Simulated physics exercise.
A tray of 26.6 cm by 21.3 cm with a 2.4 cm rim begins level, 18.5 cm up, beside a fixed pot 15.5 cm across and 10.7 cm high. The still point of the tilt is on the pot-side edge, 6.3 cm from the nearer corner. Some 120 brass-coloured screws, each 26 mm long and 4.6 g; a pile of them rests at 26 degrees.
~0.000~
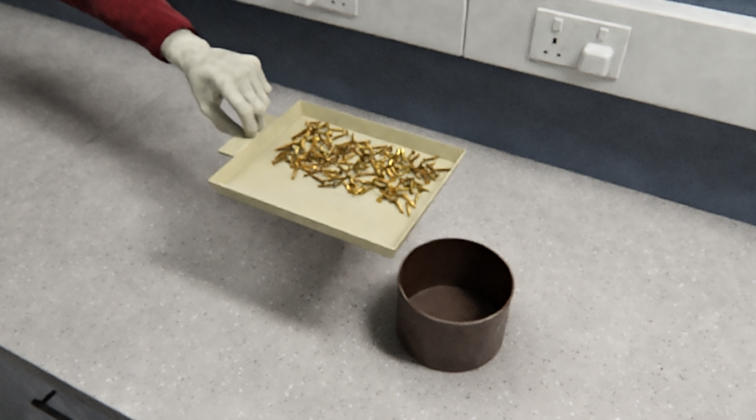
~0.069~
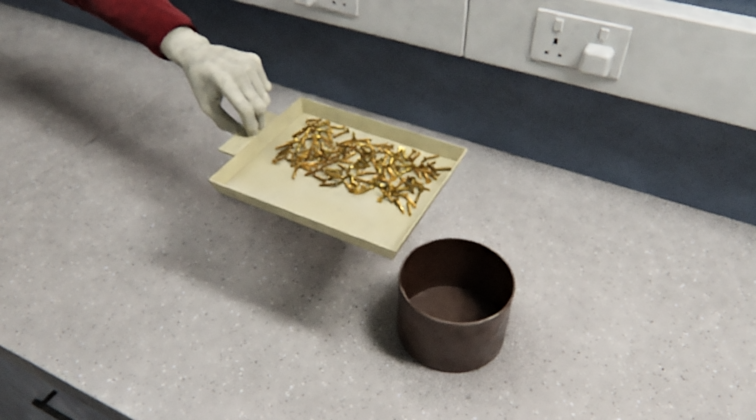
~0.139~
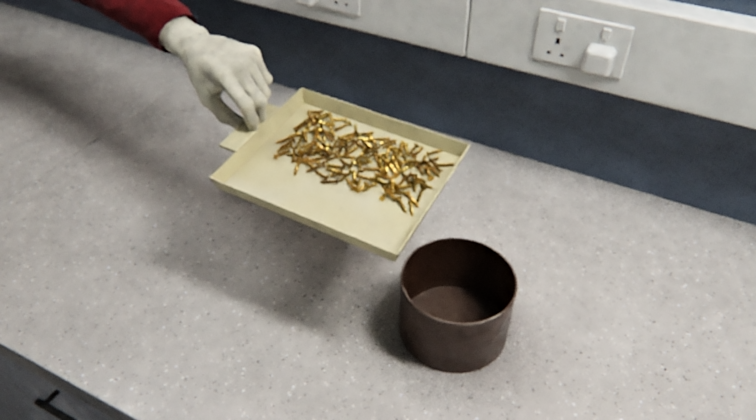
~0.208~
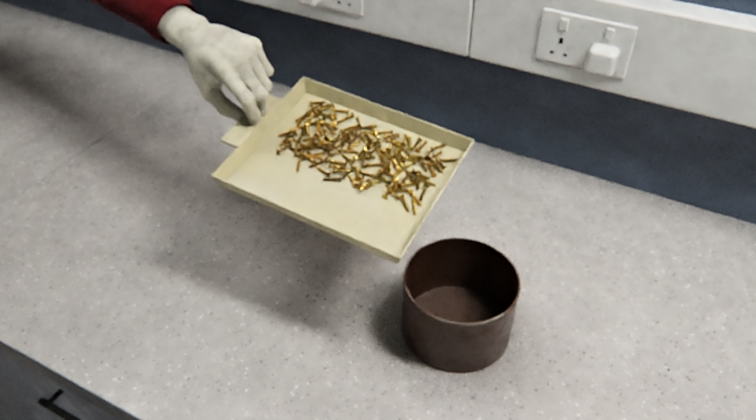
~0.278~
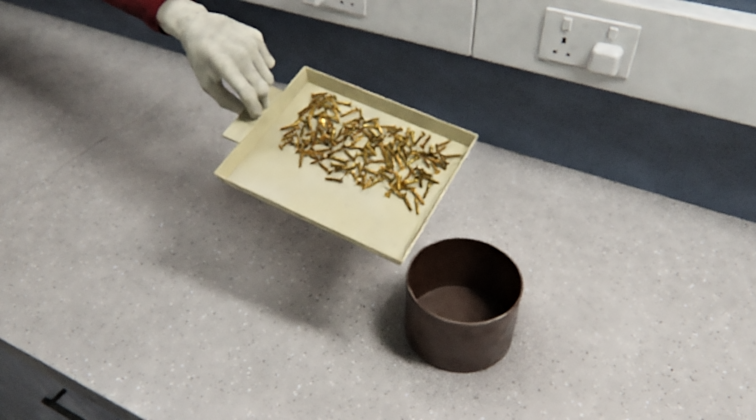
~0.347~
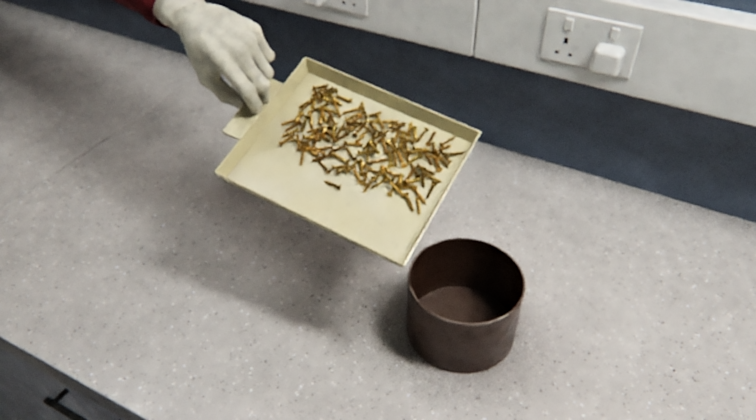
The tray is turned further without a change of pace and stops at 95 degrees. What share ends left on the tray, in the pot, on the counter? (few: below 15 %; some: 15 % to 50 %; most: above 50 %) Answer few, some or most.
Tray few, pot few, counter most.
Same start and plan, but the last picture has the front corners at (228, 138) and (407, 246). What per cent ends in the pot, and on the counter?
Pot 50, counter 50.
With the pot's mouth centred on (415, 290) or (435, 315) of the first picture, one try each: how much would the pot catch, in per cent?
About 65 and 30 per cent.
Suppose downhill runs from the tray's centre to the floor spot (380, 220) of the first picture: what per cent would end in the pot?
About 50 per cent.
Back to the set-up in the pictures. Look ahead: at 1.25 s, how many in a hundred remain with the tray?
Roughly 80 per cent.
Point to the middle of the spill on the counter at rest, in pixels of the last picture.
Around (379, 357).
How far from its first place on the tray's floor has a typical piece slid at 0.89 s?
Roughly 14 cm.
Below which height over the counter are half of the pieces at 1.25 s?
Some 18 cm.
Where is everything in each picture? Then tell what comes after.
The first picture shows tray tilt 0 degrees, front corners at (215, 179) and (392, 244); middle of the pieces at (357, 163); pot at (456, 278).
The second picture shows tray tilt 1 degrees, front corners at (215, 178) and (393, 246); middle of the pieces at (358, 162).
The third picture shows tray tilt 5 degrees, front corners at (217, 176) and (395, 249), lowest corner right front; middle of the pieces at (360, 157).
The fourth picture shows tray tilt 10 degrees, front corners at (219, 174) and (398, 252), lowest corner right front; middle of the pieces at (363, 151).
The fifth picture shows tray tilt 14 degrees, front corners at (221, 171) and (401, 255), lowest corner right front; middle of the pieces at (366, 146).
The sixth picture shows tray tilt 19 degrees, front corners at (221, 170) and (402, 259), lowest corner right front; middle of the pieces at (368, 143); pot at (466, 278). The tray's pace is about 65 degrees a second.
After 0.89 s, tilt 55 degrees; the tray holds 100 %, the pot 0 %.
After 1.25 s, tilt 79 degrees; the tray holds 80 %, the pot 0 %.
After 1.70 s, tilt 95 degrees; the tray holds 0 %, the pot 5 %.
By 2.4 s all is still; tray 0 %, pot 5 %, counter 95 %.
